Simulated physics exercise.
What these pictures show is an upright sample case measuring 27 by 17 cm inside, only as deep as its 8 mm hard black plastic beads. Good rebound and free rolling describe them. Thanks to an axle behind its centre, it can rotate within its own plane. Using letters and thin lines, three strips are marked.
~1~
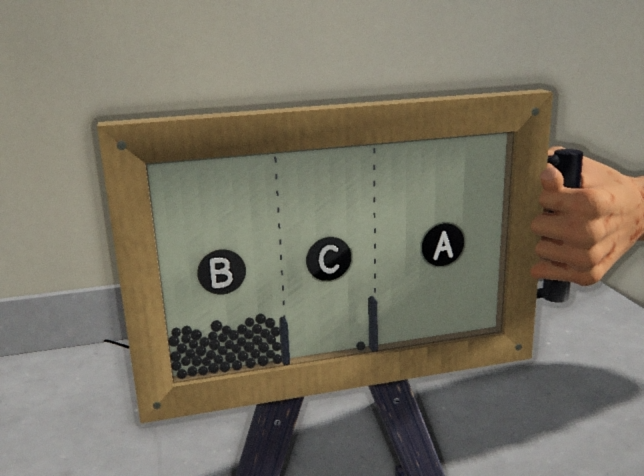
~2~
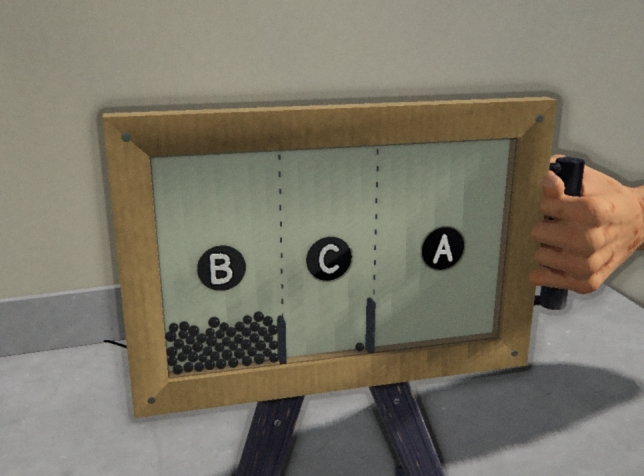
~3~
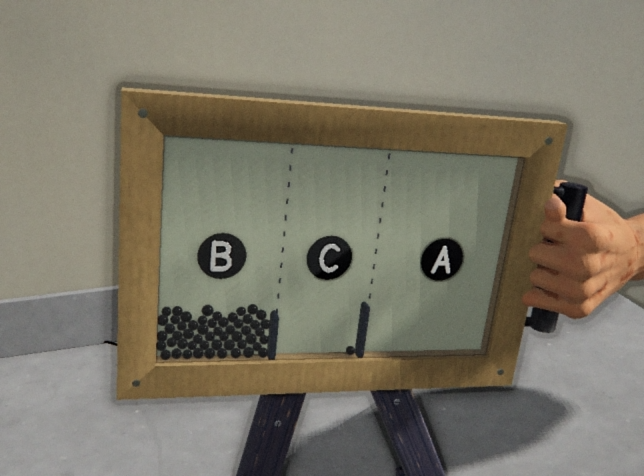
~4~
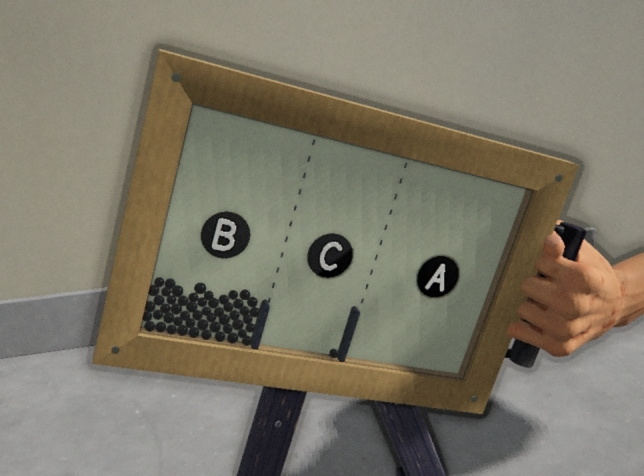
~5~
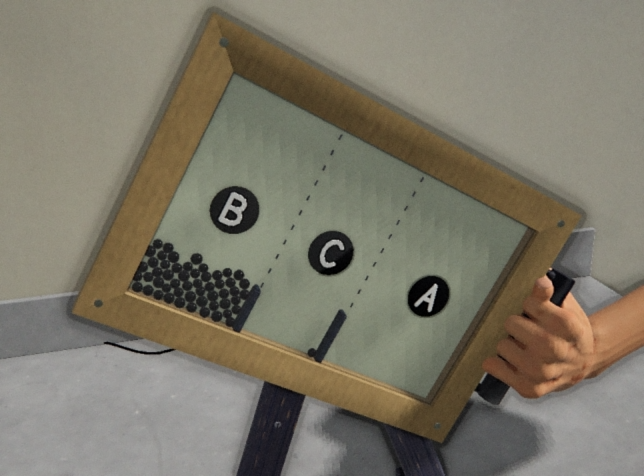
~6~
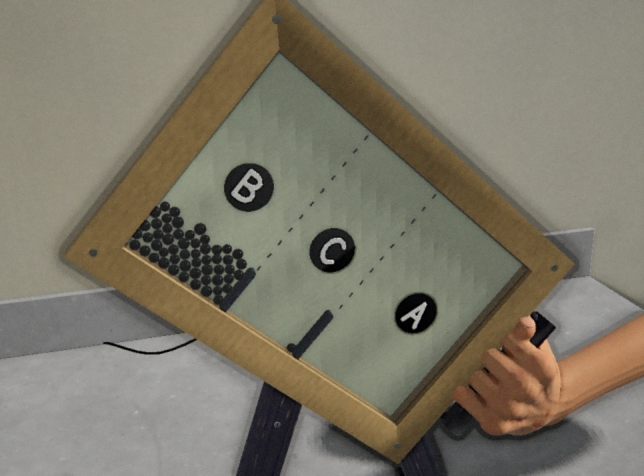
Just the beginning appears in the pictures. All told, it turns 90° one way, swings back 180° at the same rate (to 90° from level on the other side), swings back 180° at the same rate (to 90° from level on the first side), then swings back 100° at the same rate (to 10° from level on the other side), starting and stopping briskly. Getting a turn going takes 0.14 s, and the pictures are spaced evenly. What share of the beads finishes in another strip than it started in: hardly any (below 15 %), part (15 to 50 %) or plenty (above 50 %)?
The share is plenty.
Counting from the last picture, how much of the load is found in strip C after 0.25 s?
Around 25 percent of the load.
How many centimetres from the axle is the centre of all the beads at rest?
Offset approx. 5 cm right, 7 cm below.
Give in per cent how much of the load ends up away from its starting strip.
Moved share: About 85 per cent.
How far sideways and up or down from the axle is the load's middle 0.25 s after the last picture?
4 cm left, 5 cm above.
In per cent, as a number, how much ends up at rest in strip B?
Some 15 percent.
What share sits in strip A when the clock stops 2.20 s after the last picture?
The share there is some 65 per cent.
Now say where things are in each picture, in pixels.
The first picture shows level; about 50 beads; load centre (228, 347); top bead (261, 319); A (443, 245), B (222, 272), C (329, 259).
The second picture shows turned 2° clockwise; load centre (225, 344); top bead (174, 328).
The third picture shows turned 8° clockwise; load centre (216, 334); top bead (167, 312); wall ends (365, 307), (275, 315).
The fourth picture shows turned 19° clockwise; load centre (204, 314); top bead (159, 282).
The fifth picture shows turned 31° clockwise; load centre (195, 286); top bead (158, 244).
The sixth picture shows turned 43° clockwise; load centre (192, 256); top bead (165, 207); A (416, 314), B (249, 188), C (332, 250).
Then, 0.25 s after the last picture, it stands 90° clockwise; the beads' middle is 4 cm left of and 5 cm above the centre; A 5 %, B 70 %, C 25 %; 30 % have changed strip.
Then, 2.20 s after the last picture, it stands 39° clockwise; the beads' middle is 2 cm right of and 8 cm below the centre; A 65 %, B 15 %, C 20 %; 85 % have changed strip.
Then, 2.46 s after the last picture, it stands 10° anticlockwise; the beads' middle is 7 cm right of and 5 cm below the centre; A 65 %, B 15 %, C 20 %; 85 % have changed strip.
All still 3.3 s after it, it stands 10° anticlockwise; A 65 %, B 15 %, C 20 %; 85 % have changed strip.
